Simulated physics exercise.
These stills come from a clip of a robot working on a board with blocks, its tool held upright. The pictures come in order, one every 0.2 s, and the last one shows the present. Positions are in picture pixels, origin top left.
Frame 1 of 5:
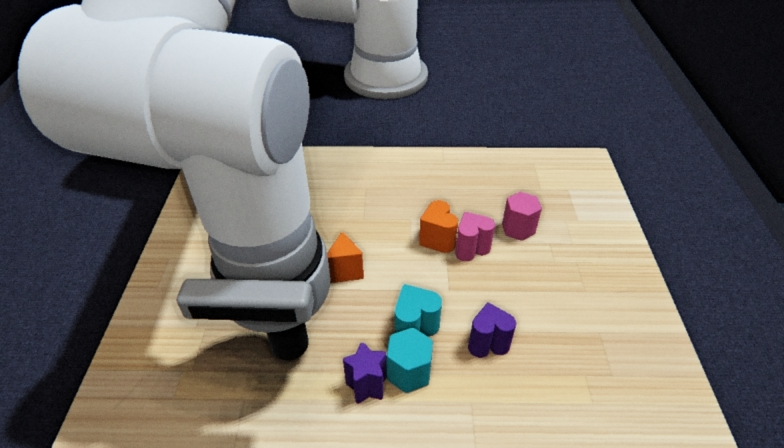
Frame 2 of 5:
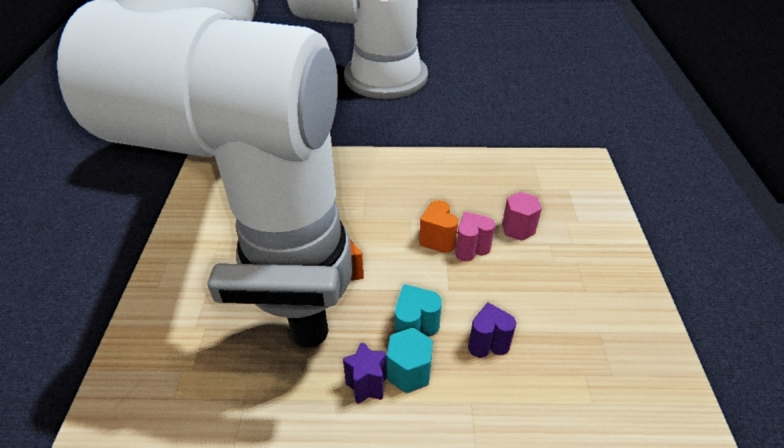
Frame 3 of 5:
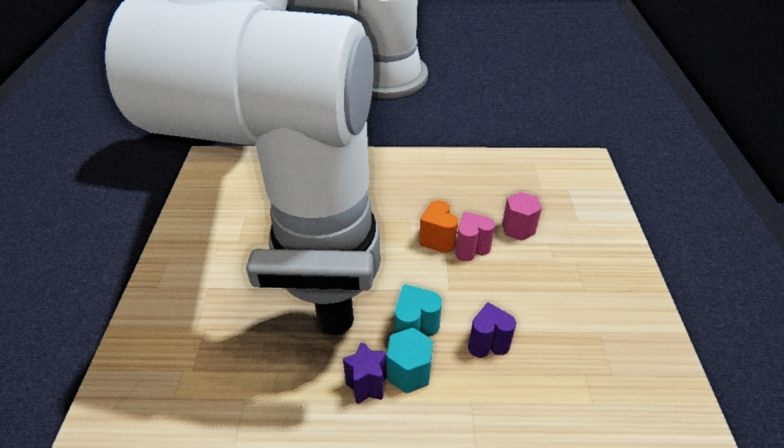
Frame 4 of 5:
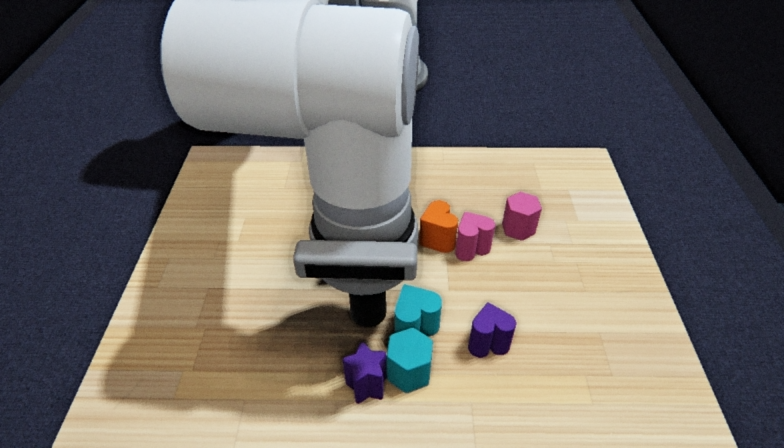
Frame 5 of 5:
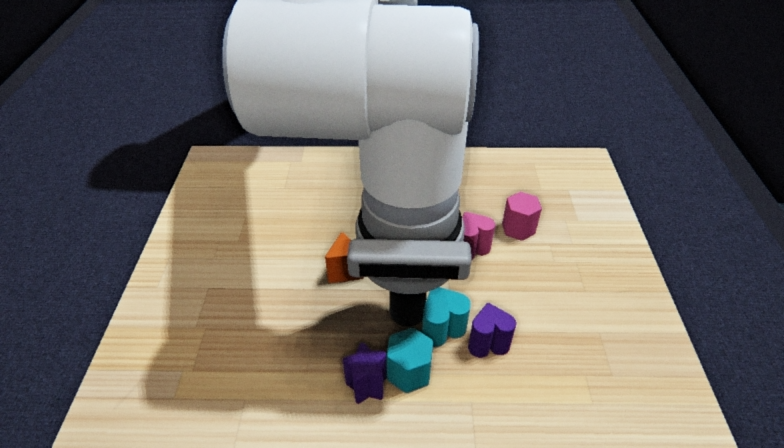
A big white robot arm slid its black-tipped tool rightward over a wooden board of colourful blocks, then nudged the turquoise heart to the right, closer to the purple heart.
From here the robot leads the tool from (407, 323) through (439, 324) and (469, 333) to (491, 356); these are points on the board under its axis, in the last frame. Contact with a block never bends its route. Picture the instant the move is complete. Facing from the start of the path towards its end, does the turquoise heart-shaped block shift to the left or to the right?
The turquoise heart-shaped block is shifted sideways to the left, facing along the path from start to end.
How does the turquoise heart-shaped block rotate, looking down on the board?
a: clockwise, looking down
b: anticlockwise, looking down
b - anticlockwise, looking down.
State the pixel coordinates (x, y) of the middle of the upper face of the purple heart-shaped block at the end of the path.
Roughly at (571, 341).
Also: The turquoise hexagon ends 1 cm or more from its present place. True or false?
It is false.
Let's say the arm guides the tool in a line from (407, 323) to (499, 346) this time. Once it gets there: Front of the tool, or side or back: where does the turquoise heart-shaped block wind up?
It will keep going ahead of the tool.
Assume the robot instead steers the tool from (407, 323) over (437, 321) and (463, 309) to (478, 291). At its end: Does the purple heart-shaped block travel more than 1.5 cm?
It seems so.
The first path, step by step. Halfway along, tool at (456, 316); turquoise heart-shaped block at (495, 306); purple heart-shaped block at (524, 327), turned 35° clockwise.
At the end, tool at (493, 346); turquoise hexagon unmoved; turquoise heart-shaped block at (533, 324), turned 30° anticlockwise; purple heart-shaped block at (571, 341), turned 25° clockwise.
